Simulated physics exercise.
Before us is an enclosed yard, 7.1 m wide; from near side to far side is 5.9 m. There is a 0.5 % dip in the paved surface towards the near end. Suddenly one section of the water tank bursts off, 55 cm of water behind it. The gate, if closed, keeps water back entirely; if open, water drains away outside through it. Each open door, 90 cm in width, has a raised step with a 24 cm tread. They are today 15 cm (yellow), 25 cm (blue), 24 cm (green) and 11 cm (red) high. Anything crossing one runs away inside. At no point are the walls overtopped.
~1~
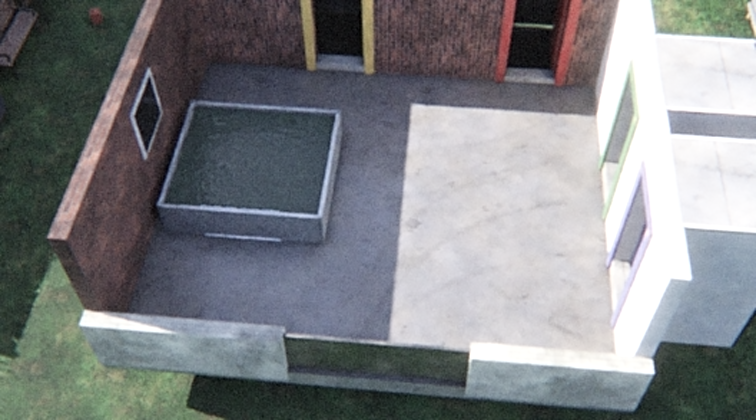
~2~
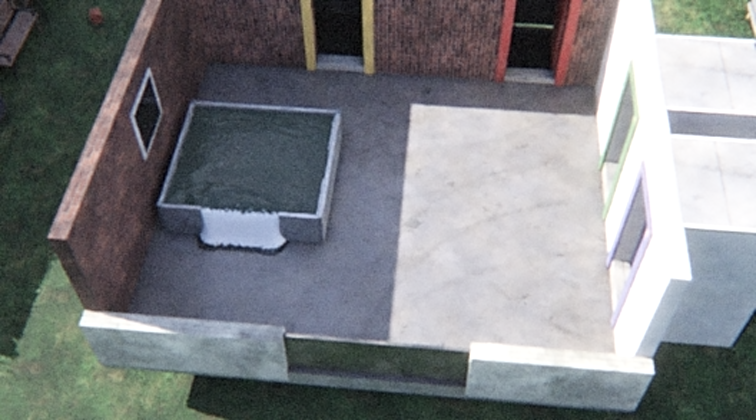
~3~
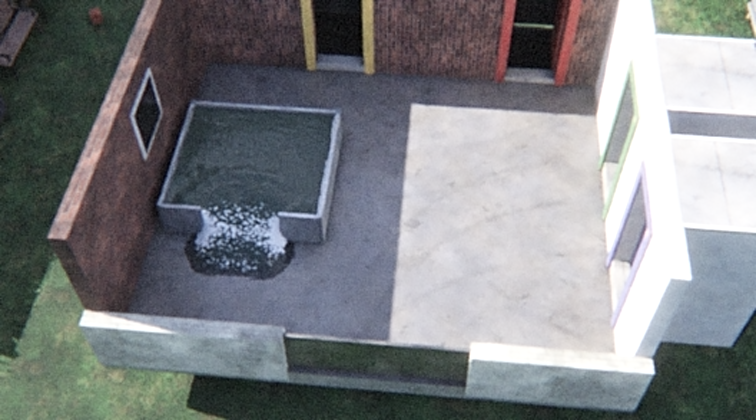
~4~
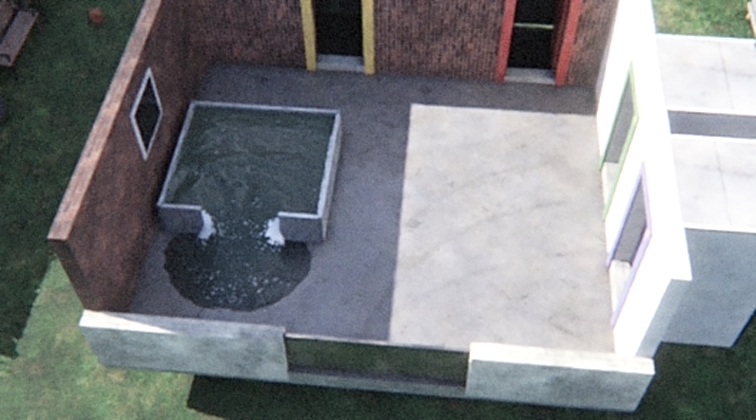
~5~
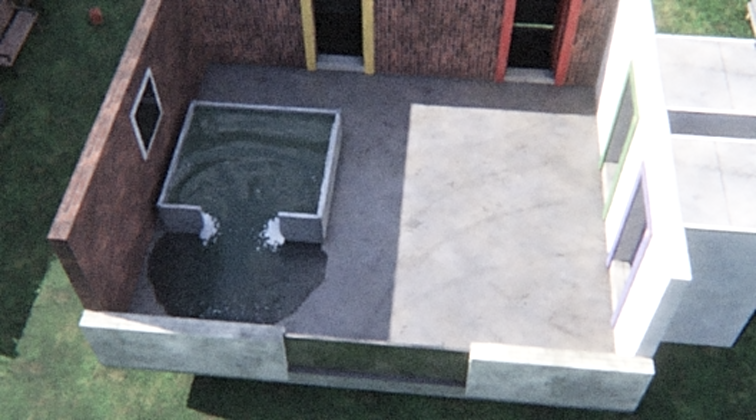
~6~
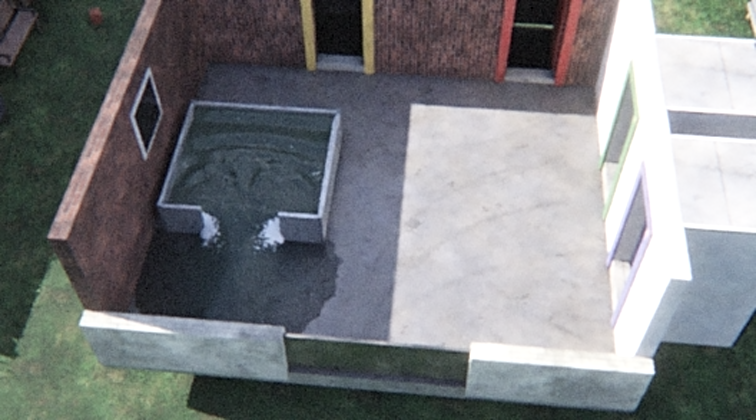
Dark water bursts through a gap in the front of a raised grey tank in a walled, paved yard, seen from high above by a still camera. Brick walls stand left and behind, with yellow and red doorways at the back, and a white wall right. The water gushes out white and foaming, then spreads in a dark, widening pool towards the low near wall while ripples cross the tank.
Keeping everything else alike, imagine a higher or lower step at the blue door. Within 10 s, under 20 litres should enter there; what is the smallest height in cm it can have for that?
Around 11.5 cm.
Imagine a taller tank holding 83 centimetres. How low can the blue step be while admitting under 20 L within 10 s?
Then a height close to 20 cm.
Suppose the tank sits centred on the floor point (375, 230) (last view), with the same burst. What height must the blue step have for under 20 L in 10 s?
Near 12.5 cm.
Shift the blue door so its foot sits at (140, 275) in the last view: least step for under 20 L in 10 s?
Roughly 16 cm, give or take.
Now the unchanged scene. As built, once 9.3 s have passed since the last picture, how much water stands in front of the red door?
Roughly 10.0 cm deep.
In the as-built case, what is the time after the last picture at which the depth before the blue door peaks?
Around 5.5 s.
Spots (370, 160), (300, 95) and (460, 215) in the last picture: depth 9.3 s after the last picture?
In that order: 2, 2 and 4 cm.
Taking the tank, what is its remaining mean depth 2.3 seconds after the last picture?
Average depth: Approx. 29 cm.
Then, 0.7 s after the last picture water covers 15 % of the floor, deepest (46 cm) near (119, 342); it has not reached the blue door.
Then, 2.3 s after the last picture water covers 35 % of the floor, deepest (34 cm) near (132, 343); it has not reached the blue door.
Then, 9.3 s after the last picture water covers 85 % of the floor, deepest (15 cm) near (614, 384); 12 cm at the blue door, 0 litres in over its 25 cm step.
At the blue door as built, the water peaked near 17 cm, 5.7 s after the last picture.
Run again over the same 10 s with other heights there, 42 litres in over 10 cm, 6 litres over 13.5 cm. The limit of 20 litres is kept from about 11.5 cm up.
